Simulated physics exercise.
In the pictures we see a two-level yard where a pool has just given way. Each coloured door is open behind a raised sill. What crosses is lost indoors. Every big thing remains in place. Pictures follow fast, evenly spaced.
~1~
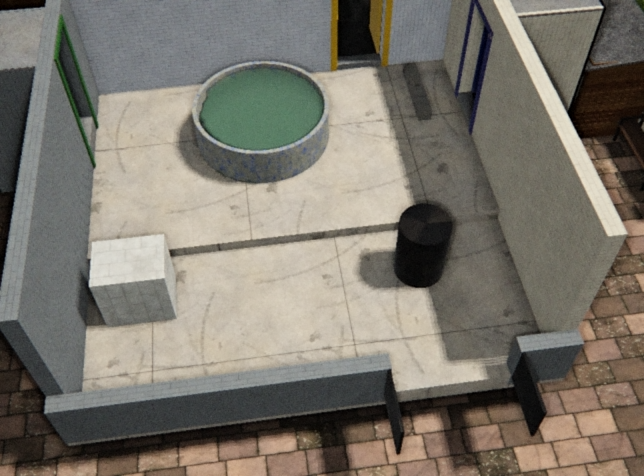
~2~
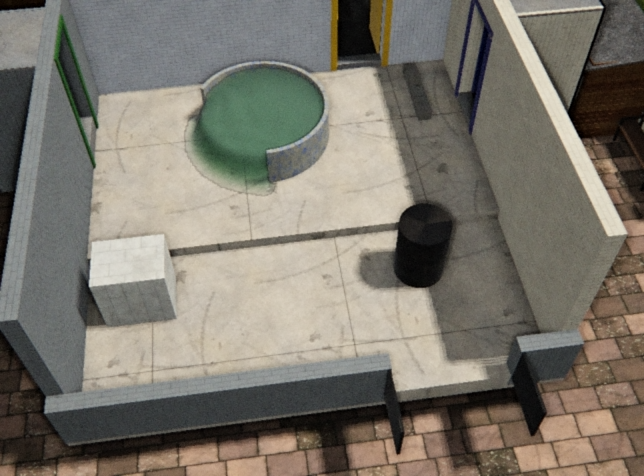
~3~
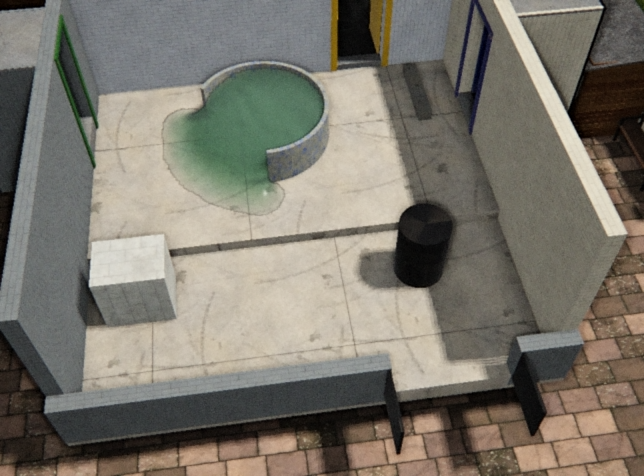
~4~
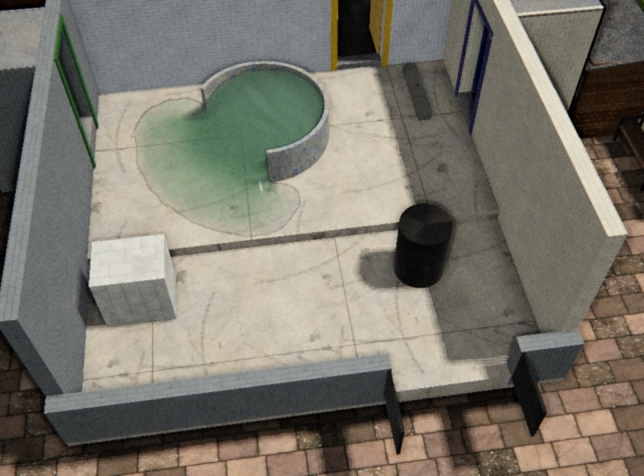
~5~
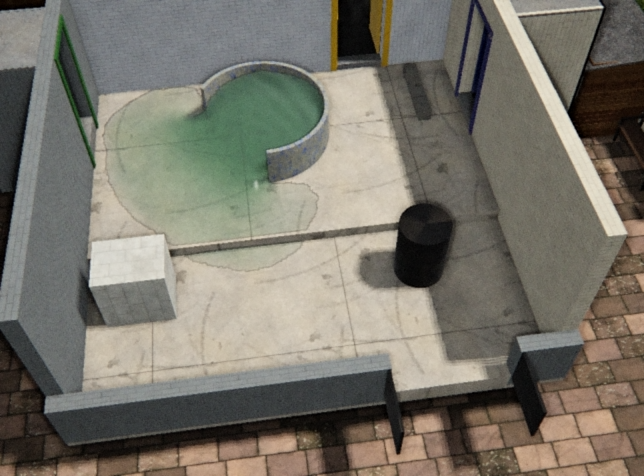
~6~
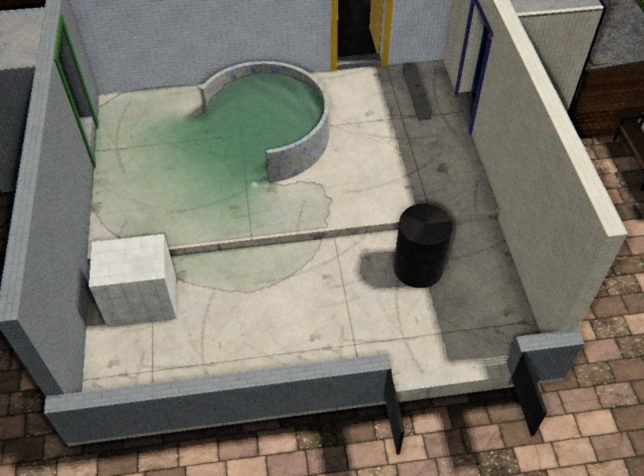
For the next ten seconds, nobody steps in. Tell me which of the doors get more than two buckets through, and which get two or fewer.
One by one: Most likely the blue door will not exceed two buckets. Most likely the yellow door will not exceed two buckets. Most likely the green door will not exceed two buckets.
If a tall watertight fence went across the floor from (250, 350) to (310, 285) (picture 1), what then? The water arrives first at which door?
That's the green one.
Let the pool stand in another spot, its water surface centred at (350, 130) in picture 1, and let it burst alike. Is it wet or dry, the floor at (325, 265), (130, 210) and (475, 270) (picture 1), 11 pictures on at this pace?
Result: Inundated; inundated; spared.
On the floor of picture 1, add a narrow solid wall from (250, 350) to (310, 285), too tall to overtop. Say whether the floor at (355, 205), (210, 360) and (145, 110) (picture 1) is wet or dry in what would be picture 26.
As listed: Dry, awash, covered.
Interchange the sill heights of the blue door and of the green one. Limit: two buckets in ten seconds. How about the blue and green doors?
Outcome - blue comes in low; green comes in high.
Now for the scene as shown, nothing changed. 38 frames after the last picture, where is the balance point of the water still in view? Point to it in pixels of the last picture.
The water centres close to (242, 231).
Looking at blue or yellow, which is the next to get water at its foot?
I'd say the yellow one.
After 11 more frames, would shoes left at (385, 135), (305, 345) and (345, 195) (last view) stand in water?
One after the other: Not flooded, flooded, dry.
A moment on, water covers 35 % of the floor; the blue door not reached, the yellow door not reached, the green door wet at the sill, nothing in.
Next, water covers 40 % of the floor; the blue door not reached, the yellow door not reached, the green door wet at the sill, nothing in.
Then, water covers 45 % of the floor; the blue door not reached, the yellow door not reached, the green door wet at the sill, nothing in.
Later, water covers 70 % of the floor; the blue door not reached, the yellow door wet at the sill, nothing in, the green door wet at the sill, nothing in.
In the end, water covers 80 % of the floor; the blue door not reached, the yellow door wet at the sill, nothing in, the green door wet at the sill, nothing in.
